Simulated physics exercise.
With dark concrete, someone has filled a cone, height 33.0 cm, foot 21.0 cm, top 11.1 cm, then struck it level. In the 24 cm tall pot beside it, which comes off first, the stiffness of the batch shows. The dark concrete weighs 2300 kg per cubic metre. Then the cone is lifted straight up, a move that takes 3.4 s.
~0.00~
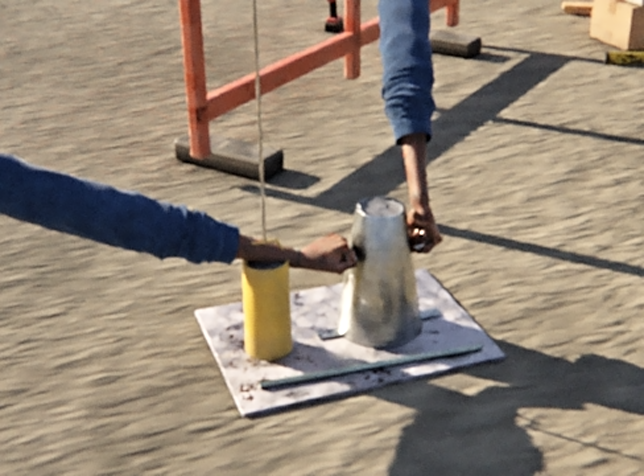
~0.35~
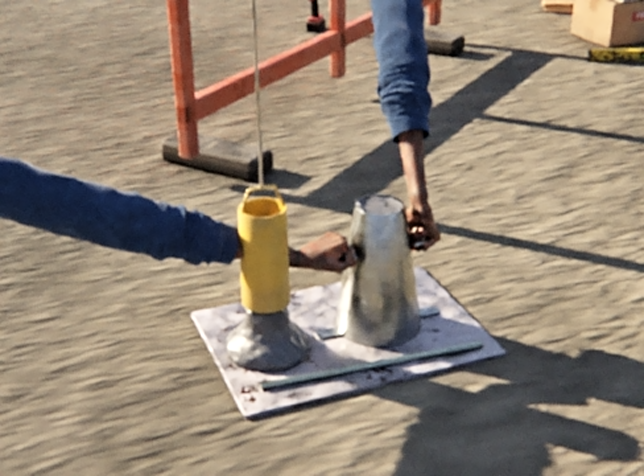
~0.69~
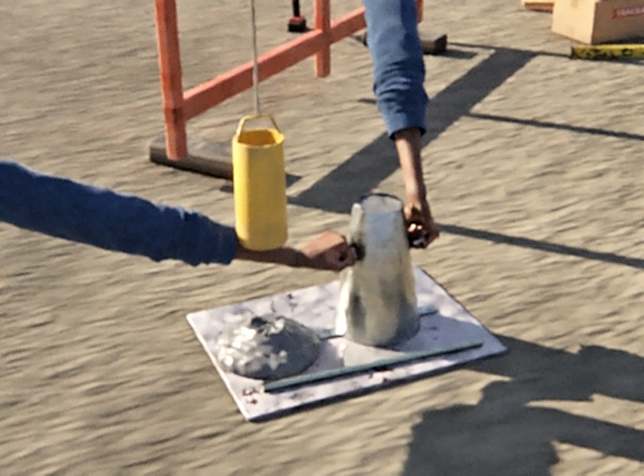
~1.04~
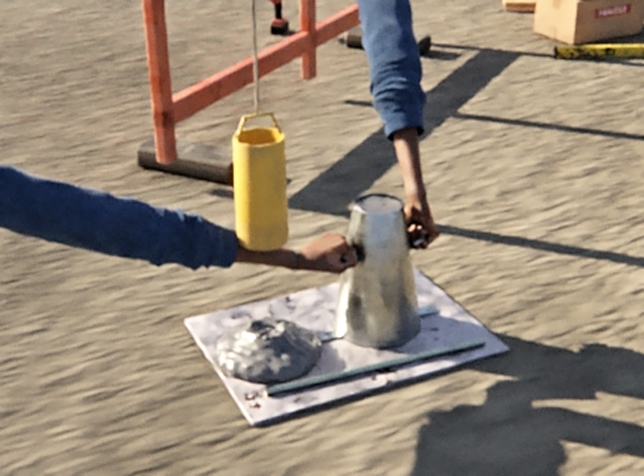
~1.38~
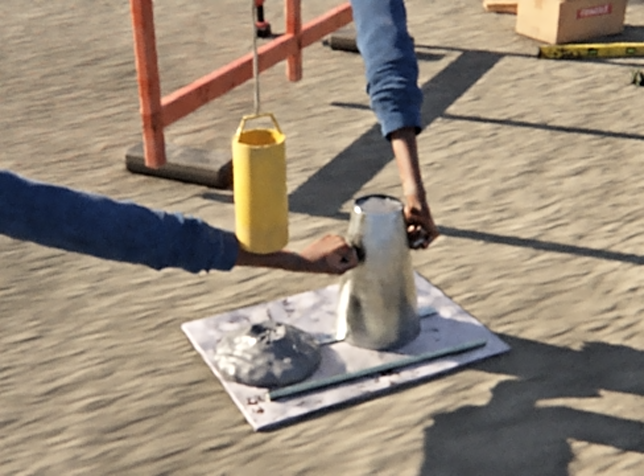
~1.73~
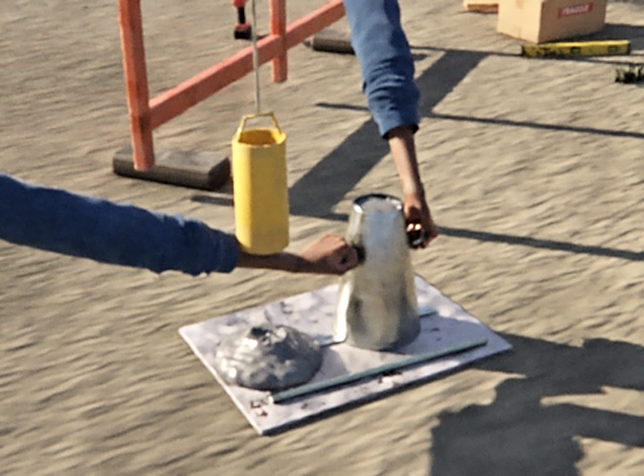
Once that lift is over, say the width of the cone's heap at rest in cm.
I'd say something close to 39 centimetres.
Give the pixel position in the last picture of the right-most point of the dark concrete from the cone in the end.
Roughly at pixel (457, 333).
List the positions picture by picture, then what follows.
The first picture shows middle of the pot's mouth at (265, 261), still down; middle of the cone's top at (381, 208), not yet moved.
The second picture shows middle of the pot's mouth at (262, 209), raised 13 cm; the pot's heap 13 cm high and 21 cm wide, top at (267, 305); middle of the cone's top at (380, 206), not yet moved.
The third picture shows middle of the pot's mouth at (258, 139), raised 30 cm; the pot's heap 7.1 cm high and 25 cm wide, top at (266, 326); middle of the cone's top at (379, 204), not yet moved.
The fourth picture shows middle of the pot's mouth at (259, 138), raised 30 cm; the pot's heap 7.1 cm high and 25 cm wide, top at (267, 329); middle of the cone's top at (379, 204), not yet moved.
The fifth picture shows middle of the pot's mouth at (259, 139), raised 30 cm; the pot's heap 7.1 cm high and 25 cm wide, top at (267, 333); middle of the cone's top at (378, 205), not yet moved.
The sixth picture shows middle of the pot's mouth at (259, 139), raised 30 cm; the pot's heap 7.1 cm high and 25 cm wide, top at (268, 335); middle of the cone's top at (378, 204), not yet moved.
After 2.6 s, the cone is up 8.0 cm; the dark concrete has come down 18 cm to 15 cm and is 37 cm wide.
After 3.4 s, the cone is up 20 cm; the dark concrete has come down 21 cm to 12 cm and is 39 cm wide.
After 4.3 s, the cone is up 34 cm; the dark concrete has come down 21 cm to 12 cm and is 39 cm wide.
After 5.3 s, the cone is clear; the dark concrete has come down 21 cm to 12 cm and is 39 cm wide.
After 5.9 s, at rest, the cone is clear; the dark concrete has come down 21 cm to 12 cm and is 39 cm wide.
